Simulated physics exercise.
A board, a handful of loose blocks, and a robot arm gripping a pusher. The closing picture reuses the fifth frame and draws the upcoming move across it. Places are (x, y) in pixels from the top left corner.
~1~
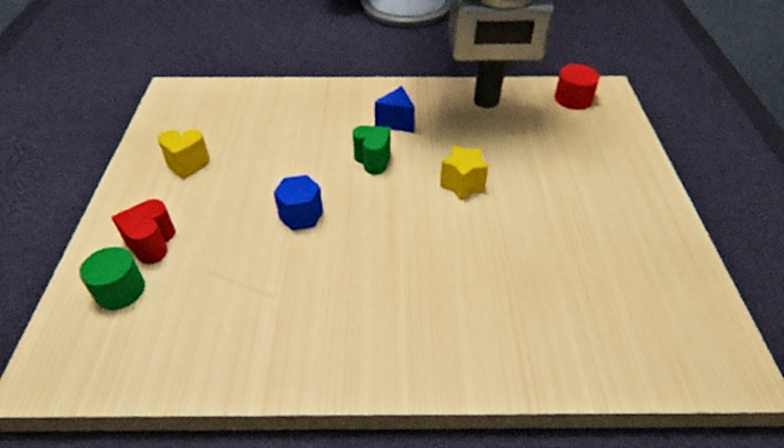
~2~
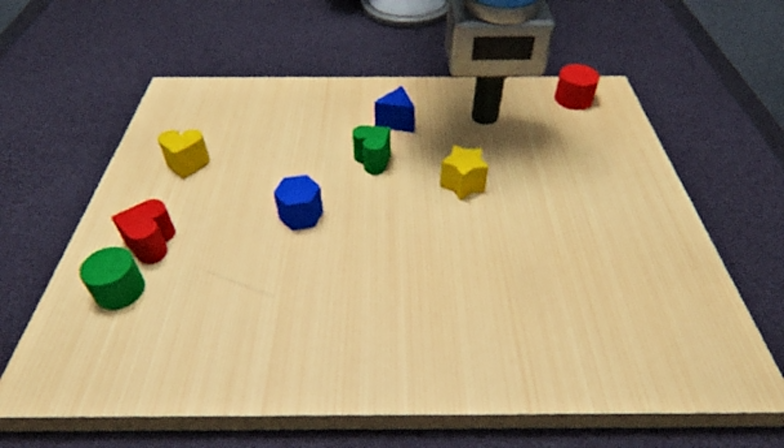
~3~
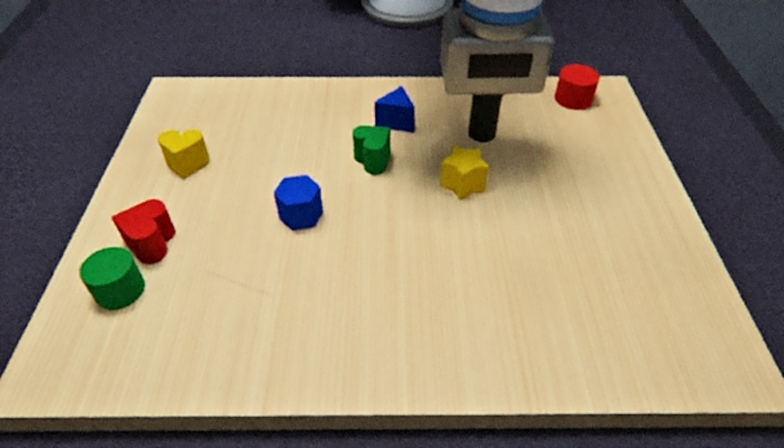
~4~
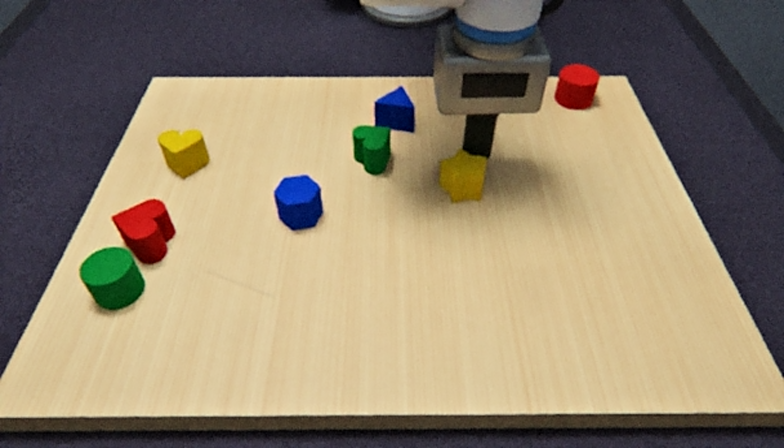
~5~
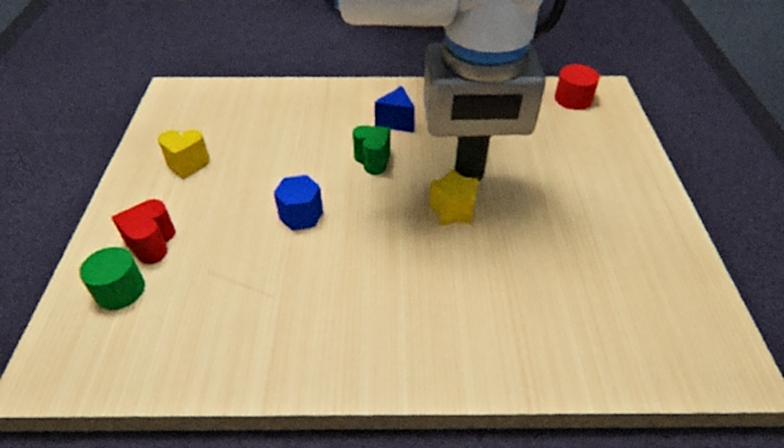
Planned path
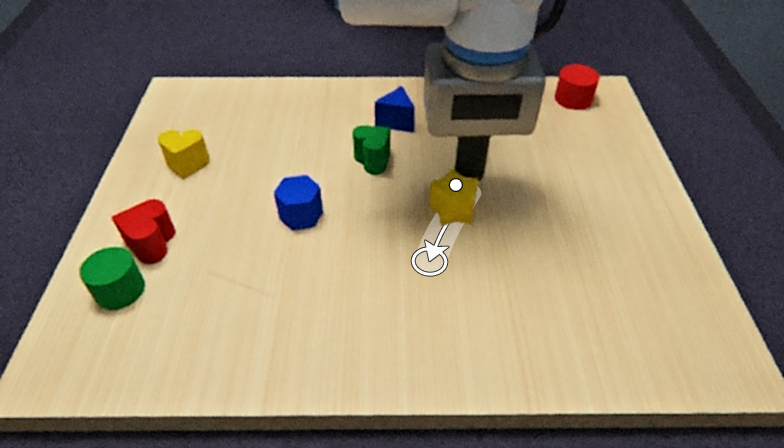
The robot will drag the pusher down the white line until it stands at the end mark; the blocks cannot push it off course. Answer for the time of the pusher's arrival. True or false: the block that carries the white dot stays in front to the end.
True - the claim holds.
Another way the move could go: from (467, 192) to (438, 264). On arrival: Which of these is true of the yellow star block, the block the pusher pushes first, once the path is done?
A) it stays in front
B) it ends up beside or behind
Choice A: It stays in front.
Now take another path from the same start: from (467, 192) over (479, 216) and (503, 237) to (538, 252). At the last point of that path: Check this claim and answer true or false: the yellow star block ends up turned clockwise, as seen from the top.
Answer: True.
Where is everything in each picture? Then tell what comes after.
In the first frame, tip of the pusher (486, 102), middles of tops, yellow star block (466, 159).
In the second frame, pusher (485, 117), nothing pushed.
In the third frame, pusher (482, 134), nothing pushed.
In the fourth frame, pusher (476, 153), yellow star block (466, 163).
In the fifth frame, pusher (469, 174), yellow star block (456, 185).
The line goes from (467, 192) through (447, 224) to (429, 261); the dot is on the yellow star block.
What follows on the original path. One third of the way, pusher (455, 195); yellow star block (441, 208).
Two thirds of the way, pusher (442, 218); yellow star block (426, 232).
At the end, pusher (431, 243); yellow star block (413, 259).
